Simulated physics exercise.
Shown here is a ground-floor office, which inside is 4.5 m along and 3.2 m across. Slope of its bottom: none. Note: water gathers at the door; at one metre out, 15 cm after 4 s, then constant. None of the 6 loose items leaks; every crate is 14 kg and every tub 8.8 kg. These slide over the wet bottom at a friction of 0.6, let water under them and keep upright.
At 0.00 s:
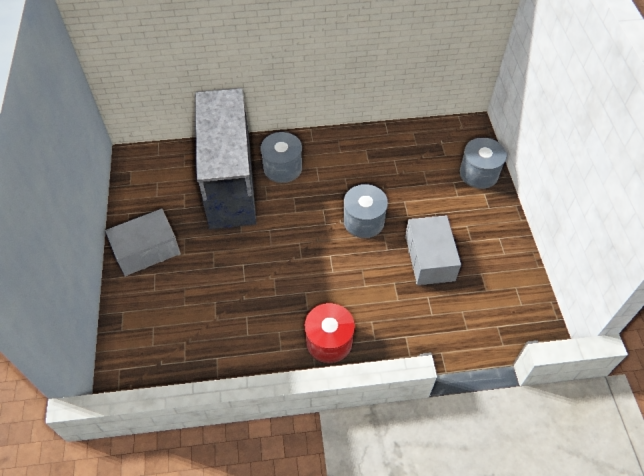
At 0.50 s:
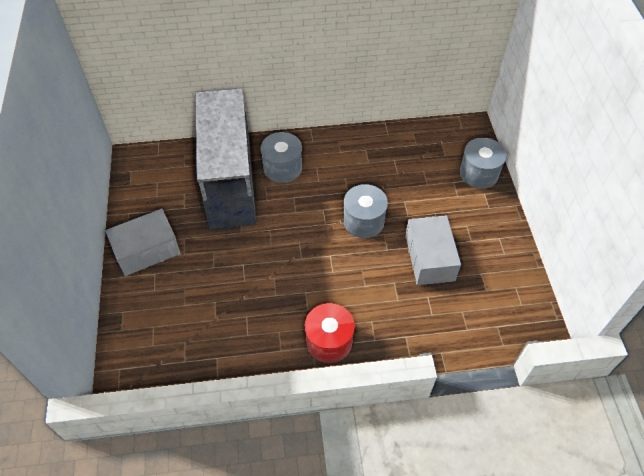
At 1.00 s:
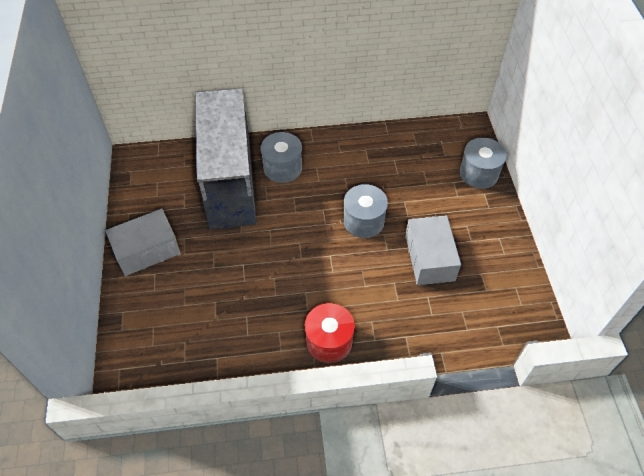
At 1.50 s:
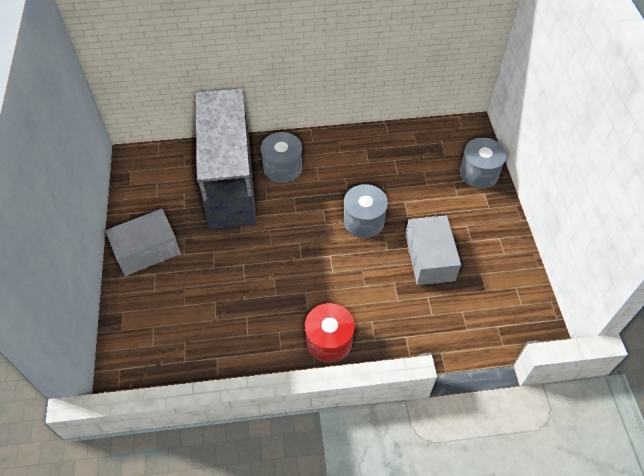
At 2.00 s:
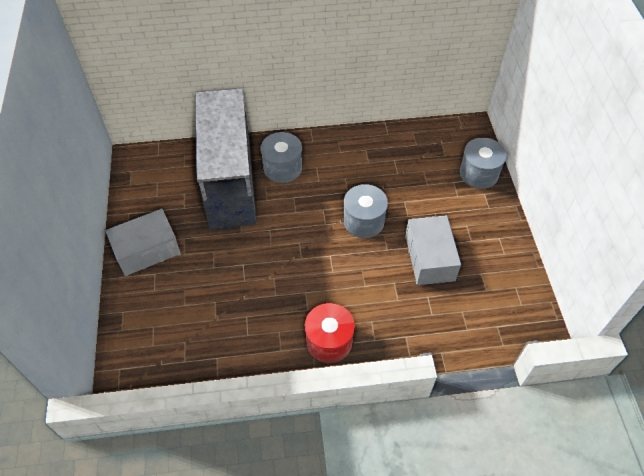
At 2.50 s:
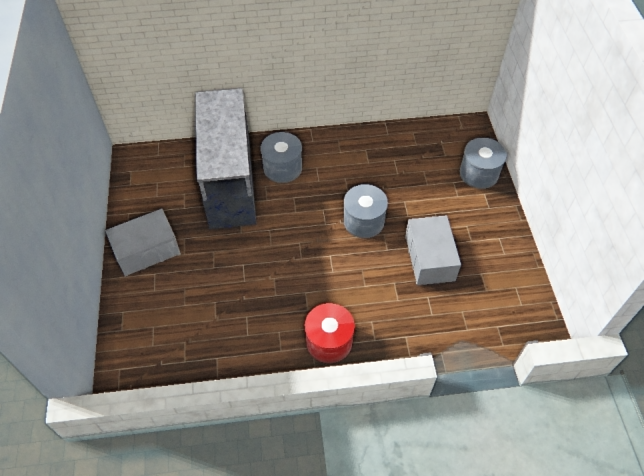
A roofless room with pale walls and a dark wood floor is seen from high above its low front wall. A tall grey speckled block stands at the back left, with two grey boxes, three grey tubs and a red tub near the front. Nothing inside shifts and the camera stays still, while outside the brick paving turns greyish and a pale wet patch spreads across the slab into the doorway.
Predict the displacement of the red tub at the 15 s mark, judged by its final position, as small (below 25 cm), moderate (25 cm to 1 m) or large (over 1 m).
Small.
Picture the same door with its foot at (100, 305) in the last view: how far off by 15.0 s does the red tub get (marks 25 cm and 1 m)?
Under that change the red tub is pushed well away.
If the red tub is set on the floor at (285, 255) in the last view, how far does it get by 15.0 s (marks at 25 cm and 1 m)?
Outcome - it covers a small distance.
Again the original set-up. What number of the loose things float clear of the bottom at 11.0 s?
Total: 2.
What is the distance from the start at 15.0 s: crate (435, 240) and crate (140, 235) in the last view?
First 140 cm, then 10 cm.
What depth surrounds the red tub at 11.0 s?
Roughly 1 cm deep.
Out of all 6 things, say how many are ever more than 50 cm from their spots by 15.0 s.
My count gives 4.
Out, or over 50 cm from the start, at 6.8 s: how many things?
0.
After 3.5 s the red tub is near (330, 325), 0.0 m from its start, aground; 0 afloat.
After 6.8 s the red tub is near (330, 325), 0.0 m from its start, aground; 0 afloat.
After 11.0 s the red tub is near (330, 325), 0.0 m from its start, aground; 2 afloat.
After 15.0 s the red tub is near (330, 325), 0.0 m from its start, aground; 4 afloat.
